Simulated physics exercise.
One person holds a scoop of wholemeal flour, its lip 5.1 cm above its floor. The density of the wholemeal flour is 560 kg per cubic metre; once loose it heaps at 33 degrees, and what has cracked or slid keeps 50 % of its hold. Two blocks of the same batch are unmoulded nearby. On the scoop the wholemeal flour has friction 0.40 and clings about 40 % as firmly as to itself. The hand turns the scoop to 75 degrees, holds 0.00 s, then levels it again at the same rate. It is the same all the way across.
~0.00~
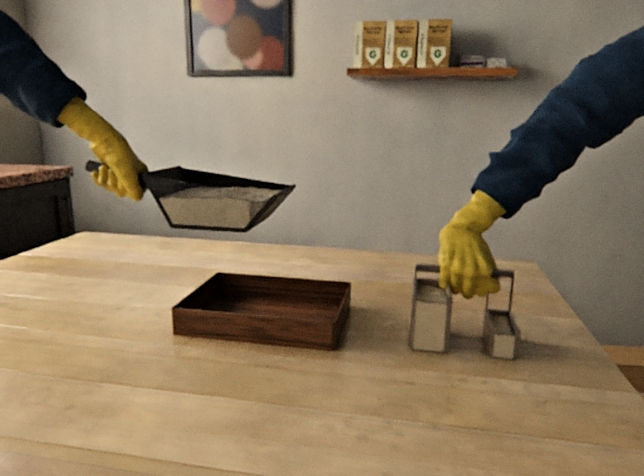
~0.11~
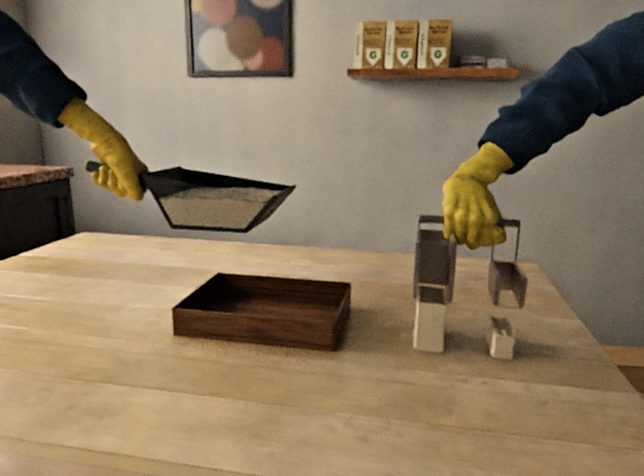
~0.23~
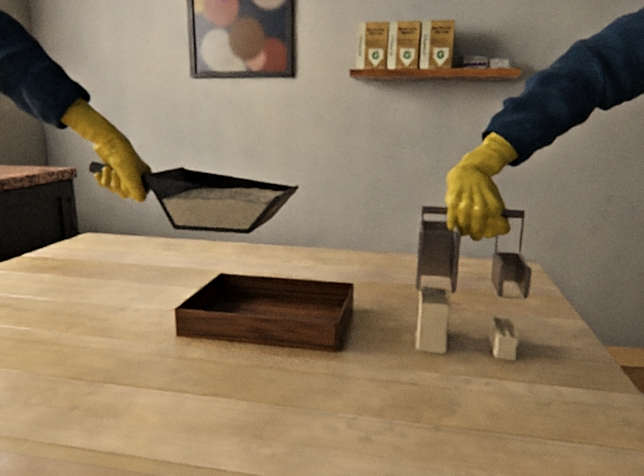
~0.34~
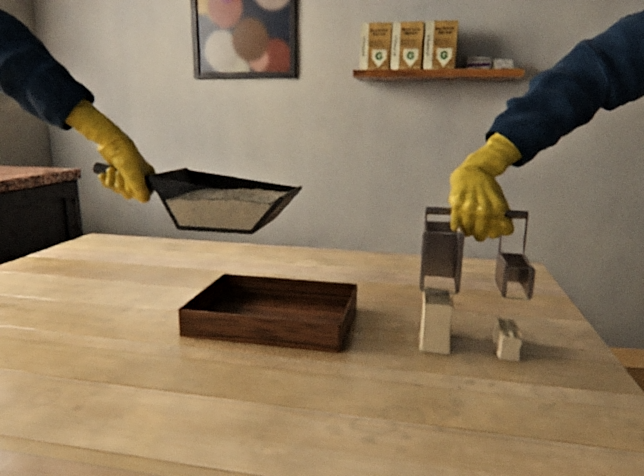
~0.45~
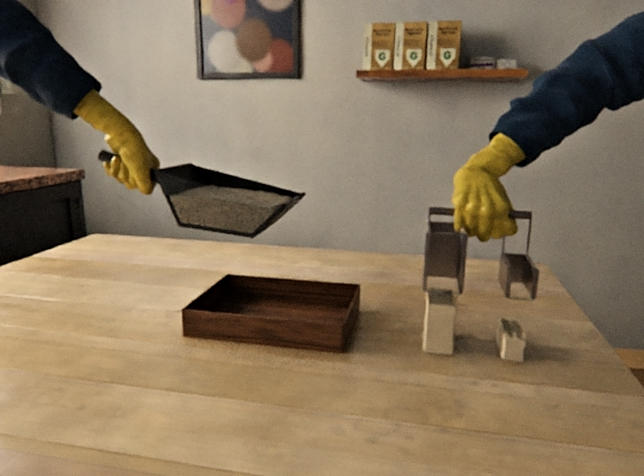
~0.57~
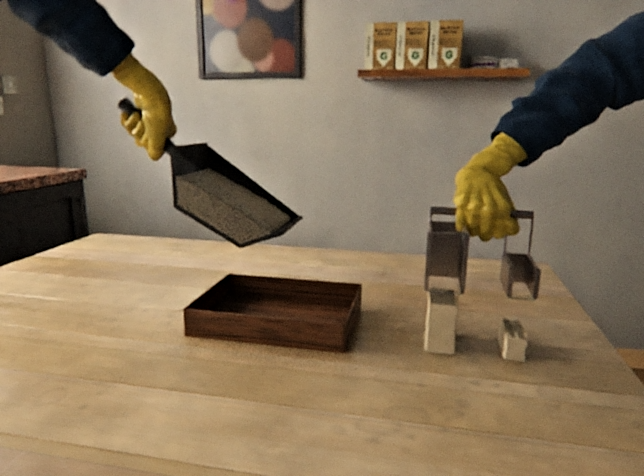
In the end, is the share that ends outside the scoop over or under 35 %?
The share that ends outside the scoop is under 35 %.
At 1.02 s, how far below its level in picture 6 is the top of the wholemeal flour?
Some 1.5 cm.
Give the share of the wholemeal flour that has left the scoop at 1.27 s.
About 4 %.
After 0.77 s, the scoop is at 72 degrees and 0 % has left it.
After 1.02 s, the scoop is at 49 degrees and 3 % has left it.
After 1.27 s, the scoop is at 1 degrees and 4 % has left it.
After 1.51 s, the scoop is at 0 degrees and 4 % has left it.
After 1.62 s, at the end, the scoop is at 0 degrees and 4 % has left it.
